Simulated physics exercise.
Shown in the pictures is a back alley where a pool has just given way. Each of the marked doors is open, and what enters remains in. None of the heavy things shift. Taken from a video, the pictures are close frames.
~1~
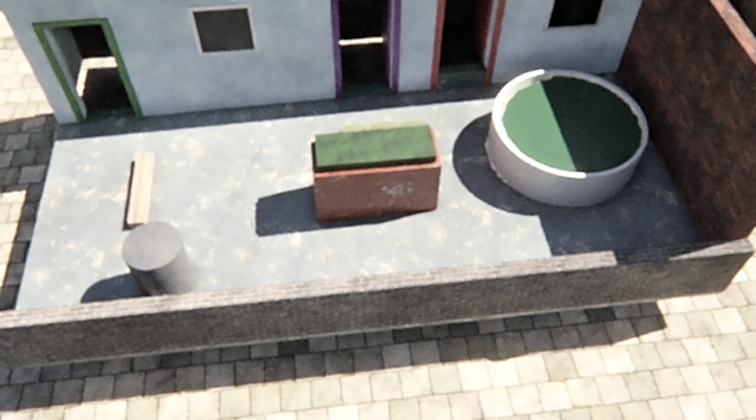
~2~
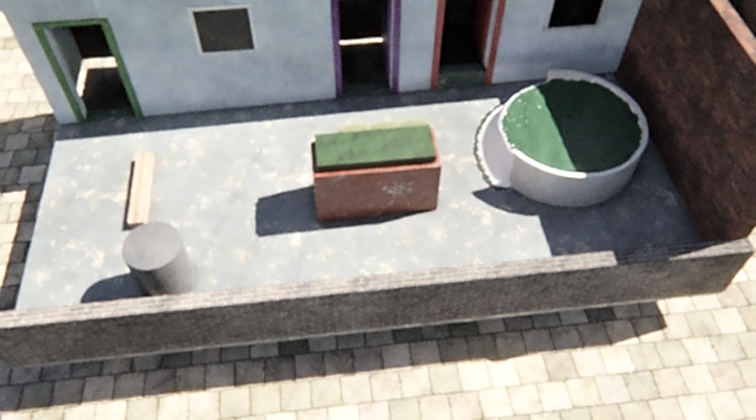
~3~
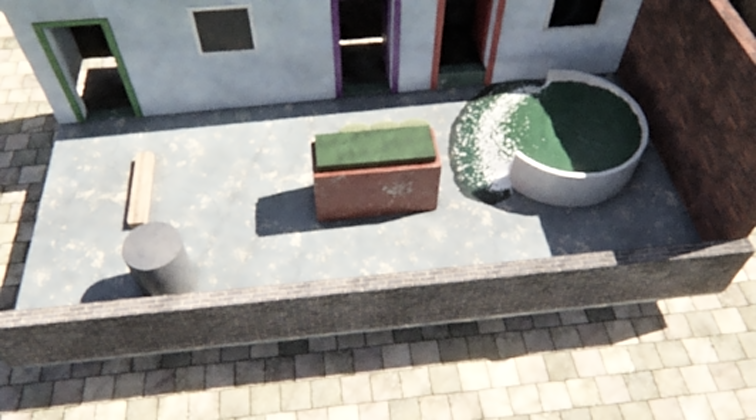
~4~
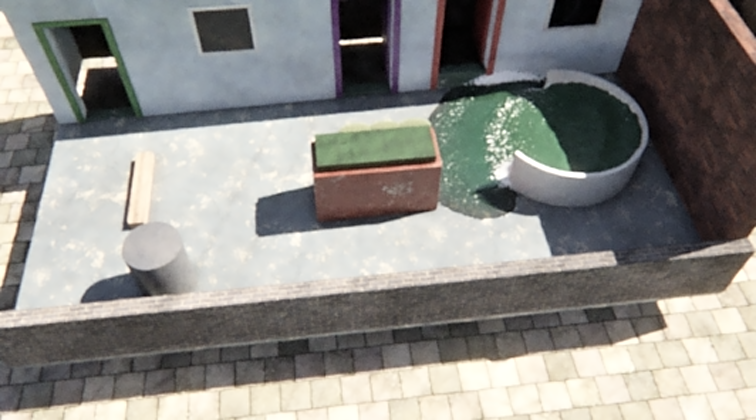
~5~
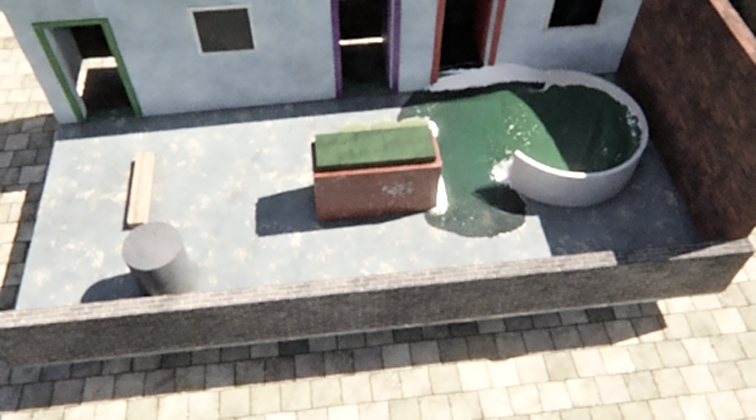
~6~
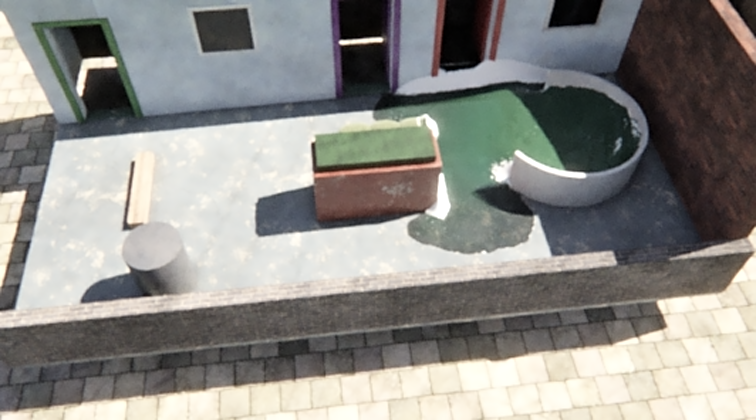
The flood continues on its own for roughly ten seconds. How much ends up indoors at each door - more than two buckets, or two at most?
The purple door will top two buckets; the red door will not top two buckets; the green door will top two buckets.
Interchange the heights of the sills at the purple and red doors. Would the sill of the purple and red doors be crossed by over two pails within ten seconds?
Outcome - purple door comes in low; red door comes in high.
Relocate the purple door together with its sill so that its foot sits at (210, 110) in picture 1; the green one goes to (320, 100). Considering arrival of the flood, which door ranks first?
Answer: The one in red.
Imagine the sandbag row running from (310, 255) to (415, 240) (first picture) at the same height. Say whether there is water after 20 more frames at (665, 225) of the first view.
At that place: Free of water.
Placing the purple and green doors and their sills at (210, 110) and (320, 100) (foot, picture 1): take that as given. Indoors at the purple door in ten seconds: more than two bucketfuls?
As it turns out, the purple door falls short.
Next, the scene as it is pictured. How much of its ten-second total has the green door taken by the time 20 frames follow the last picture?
It should be near 0 percent of the ten-second total.
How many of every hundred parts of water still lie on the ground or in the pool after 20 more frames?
About 92 %.
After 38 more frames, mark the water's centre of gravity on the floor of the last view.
Roughly (356, 173) in the last picture.
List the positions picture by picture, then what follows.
The first picture shows still water in the pool at (569, 123).
In the second picture, the front is at (501, 187), out from the gap at (496, 122).
In the third picture, water pours out at (496, 124) and has run to (486, 200).
In the fourth picture, water pours out at (496, 125) and has run to (475, 214).
In the fifth picture, the front is at (434, 221), out from the gap at (496, 125).
In the sixth picture, the front is at (426, 238), out from the gap at (496, 126).
A moment on, water covers 30 % of the floor; the purple door under two buckets in, the red door under two buckets in, the green door not reached.
Next, water covers 50 % of the floor; the purple door over two buckets in, the red door under two buckets in, the green door not reached.
Then, water covers 80 % of the floor; the purple door over two buckets in, the red door under two buckets in, the green door wet at the sill, nothing in.
Later, water covers 85 % of the floor; the purple door over two buckets in, the red door under two buckets in, the green door over two buckets in.
In the end, water covers 85 % of the floor; the purple door over two buckets in, the red door under two buckets in, the green door over two buckets in.
